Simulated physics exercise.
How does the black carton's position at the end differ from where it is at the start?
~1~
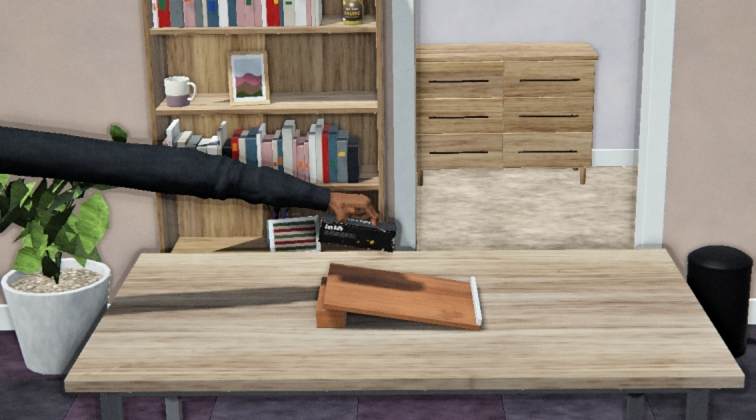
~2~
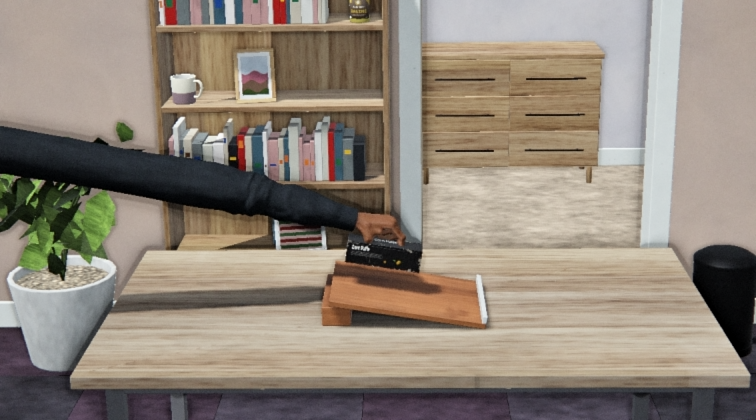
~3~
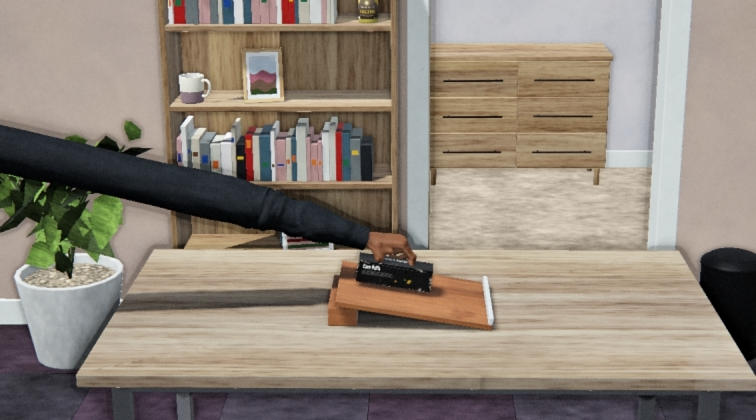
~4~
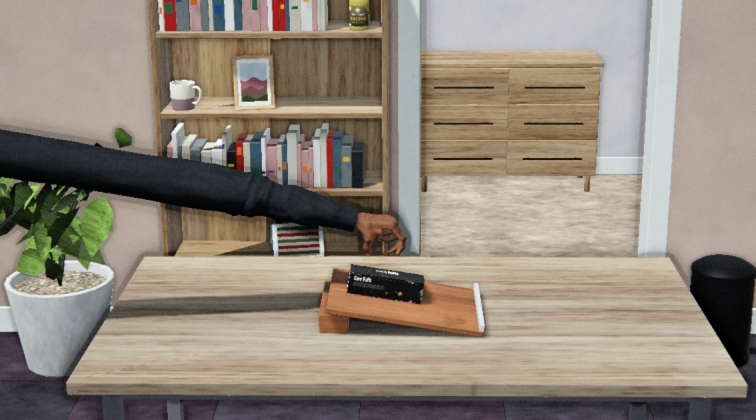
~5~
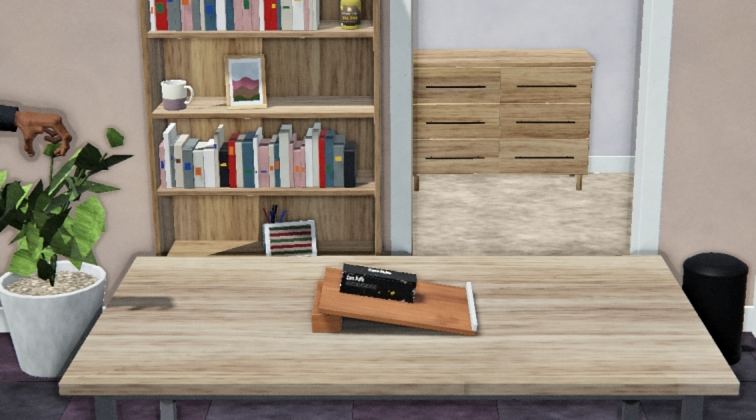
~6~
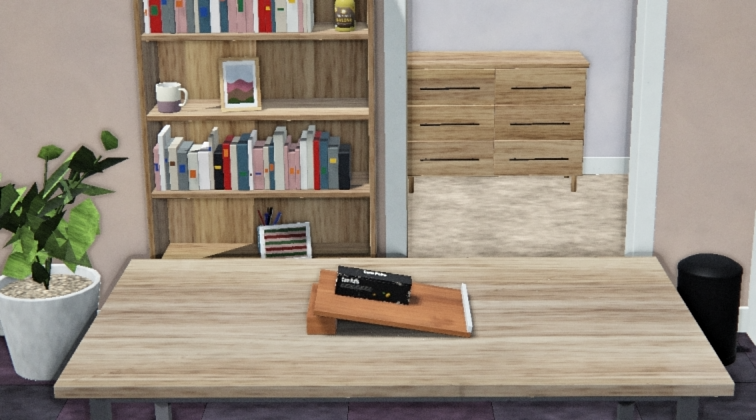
At the start the black carton is held in the hand beyond the sloping board, near the far edge of the table. At the end it is lower in view and slightly farther right, resting on the board by itself.
